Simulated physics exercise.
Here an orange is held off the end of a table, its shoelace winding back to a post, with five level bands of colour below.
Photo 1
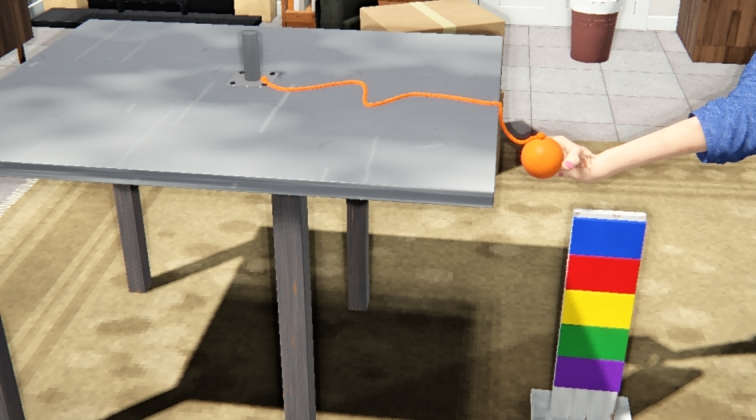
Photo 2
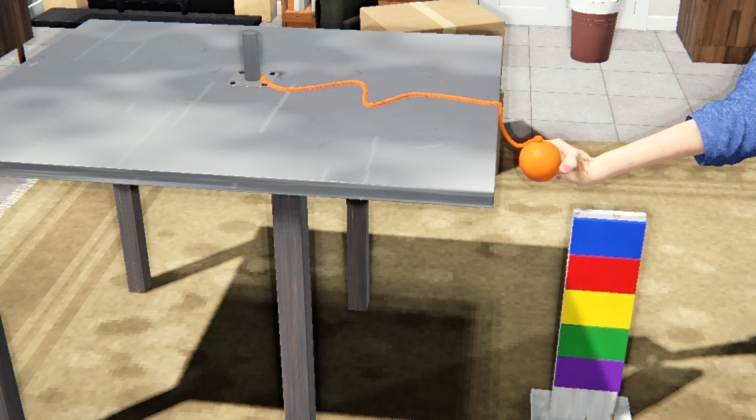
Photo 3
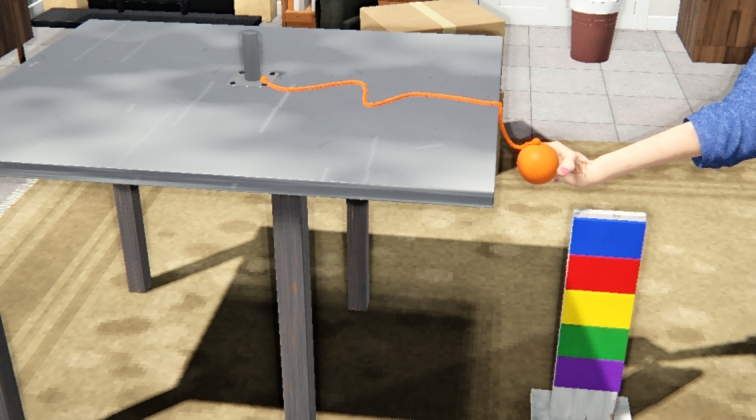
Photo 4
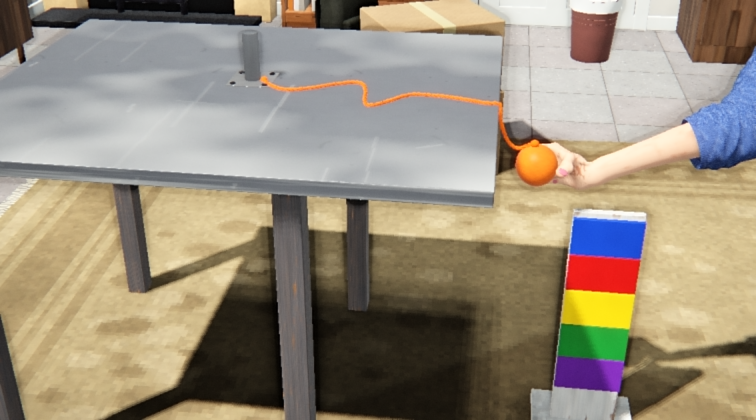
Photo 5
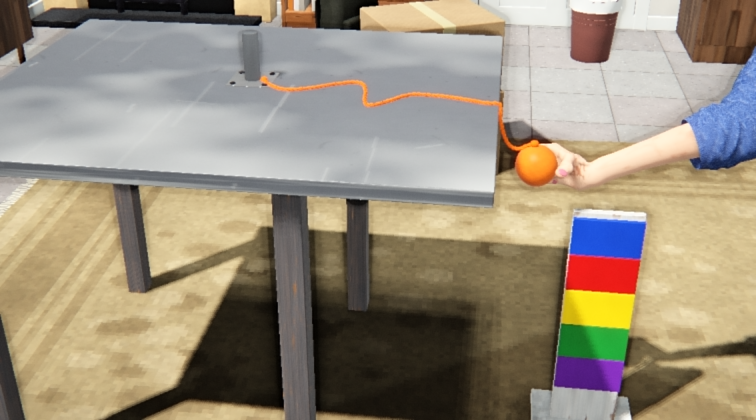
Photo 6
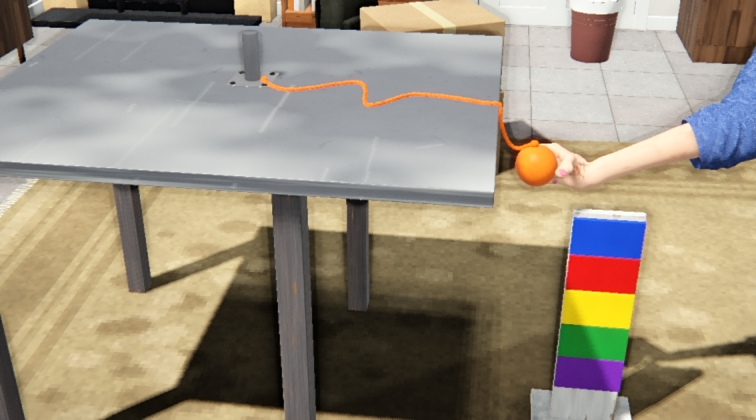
In a room with a patterned tan rug and pale floor tiles, a grey table is seen from slightly above by a still camera. An orange cord winds from a short post across the tabletop to an orange ball in a blue-sleeved person's hand at the right, with blue, red, yellow, green and purple bands stacked below. The hand shifts the ball very slightly left and down, then stays nearly motionless.
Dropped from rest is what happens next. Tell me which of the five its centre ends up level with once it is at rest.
Its centre ends up level with red.
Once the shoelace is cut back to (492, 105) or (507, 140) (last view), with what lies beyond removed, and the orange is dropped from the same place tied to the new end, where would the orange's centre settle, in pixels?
About (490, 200), then (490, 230).
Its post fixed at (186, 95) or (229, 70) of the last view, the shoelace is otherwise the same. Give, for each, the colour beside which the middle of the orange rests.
Going case by case, it's blue and then blue.
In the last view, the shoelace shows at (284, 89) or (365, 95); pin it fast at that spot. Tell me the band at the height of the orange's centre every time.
First try red, second try blue.
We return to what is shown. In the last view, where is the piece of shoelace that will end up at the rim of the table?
That point sits at about (422, 95).
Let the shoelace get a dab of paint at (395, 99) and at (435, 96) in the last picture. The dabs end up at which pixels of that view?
First one close to (471, 97), second close to (499, 119).
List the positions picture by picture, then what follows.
Orange (543, 157); blue (608, 240); red (602, 276); yellow (598, 310); green (593, 343); purple (589, 375), in the first picture.
Orange (540, 161); shoelace through (282, 89) (348, 83) (365, 103) (422, 95) (491, 104), in the second picture.
Orange (538, 163), in the third picture.
Orange (537, 165); shoelace through (282, 89) (348, 83) (365, 103) (422, 95) (491, 104), in the fourth picture.
Orange (537, 165), in the fifth picture.
Orange (537, 165); shoelace through (282, 89) (348, 83) (365, 103) (422, 95) (491, 104), in the sixth picture.
Early on, orange near (479, 239); level with blue.
Midway, orange near (499, 247); level with red.
Finally, orange near (495, 256); level with red. Its middle rests at the red band.
